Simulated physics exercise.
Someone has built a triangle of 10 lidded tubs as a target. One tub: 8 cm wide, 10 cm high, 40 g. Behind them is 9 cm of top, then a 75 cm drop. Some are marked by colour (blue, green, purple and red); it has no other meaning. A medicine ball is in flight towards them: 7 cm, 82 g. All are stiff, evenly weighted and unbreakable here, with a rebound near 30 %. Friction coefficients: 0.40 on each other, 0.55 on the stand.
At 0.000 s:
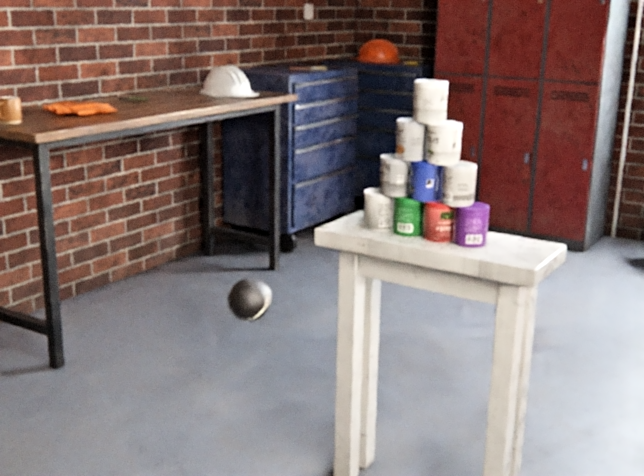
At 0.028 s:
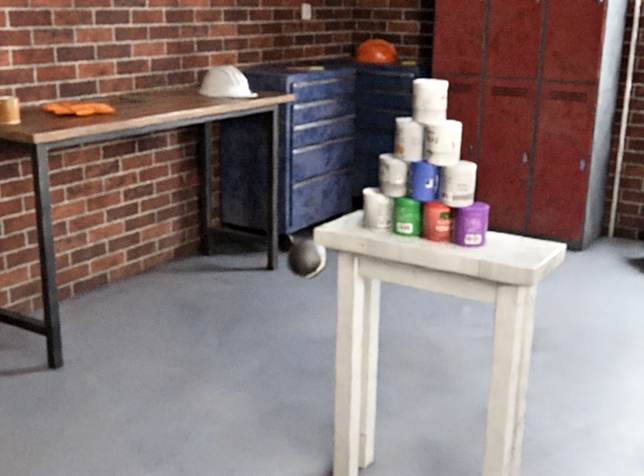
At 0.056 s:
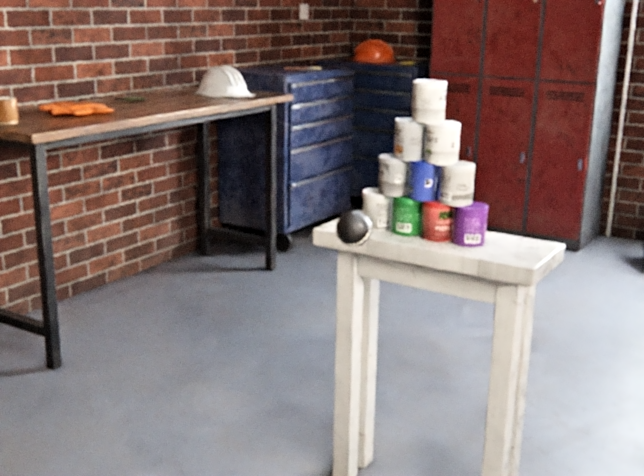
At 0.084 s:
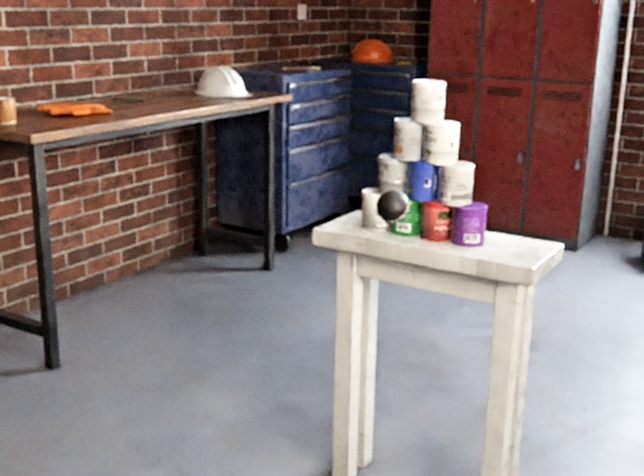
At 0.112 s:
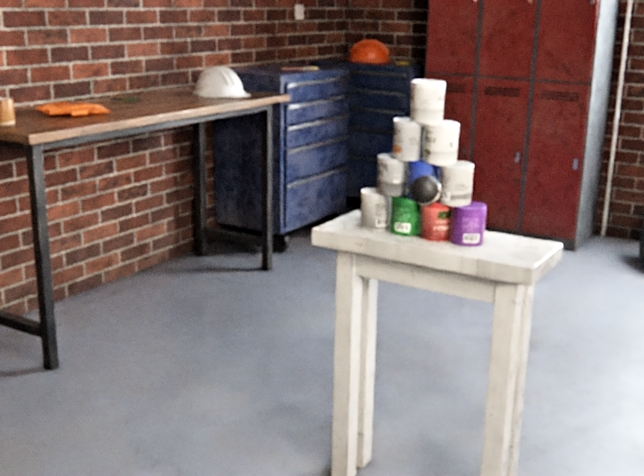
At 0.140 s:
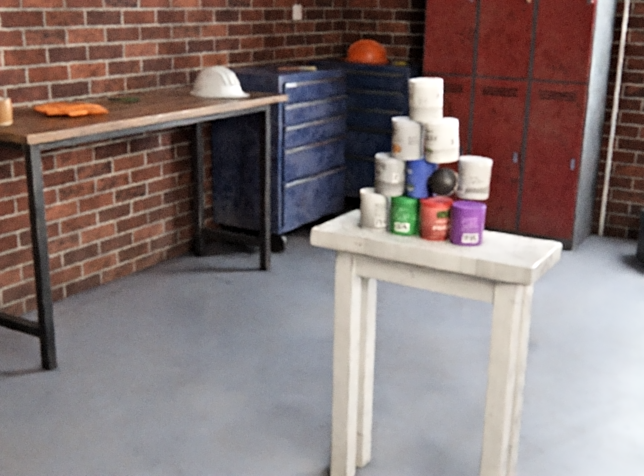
A dark ball flies in from the left and knocks into the stacked tubs.
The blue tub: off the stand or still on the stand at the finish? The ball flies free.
It goes over the edge.
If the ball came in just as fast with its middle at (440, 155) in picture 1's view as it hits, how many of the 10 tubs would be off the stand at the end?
In that case 2.
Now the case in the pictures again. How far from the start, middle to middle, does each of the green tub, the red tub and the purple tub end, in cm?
Moved: Green 0, red 0, purple 0.
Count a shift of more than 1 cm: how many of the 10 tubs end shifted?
6.
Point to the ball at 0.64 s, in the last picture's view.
Near (590, 315).
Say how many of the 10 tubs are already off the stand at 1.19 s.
3 by then.
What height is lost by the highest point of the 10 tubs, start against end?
Some 29 cm lower.
After 0.31 s, ball still moving; none of the 10 tubs off the stand, 6 disturbed; blue tub leaning 11°, 11 cm lower.
After 0.64 s, ball still moving; 3 of the 10 tubs off the stand; blue tub leaning 53°, 80 cm lower.
After 1.19 s, ball still moving; 3 of the 10 tubs off the stand; blue tub on its side.
After 1.70 s, ball still moving; 5 of the 10 tubs off the stand; blue tub on its side.
By the end (1.9 s), ball rolling away; 5 of the 10 tubs off the stand; blue tub on its side; green tub unmoved; purple tub unmoved. As the last picture would show them, middles, blue tub near (539, 310), green tub near (406, 214).
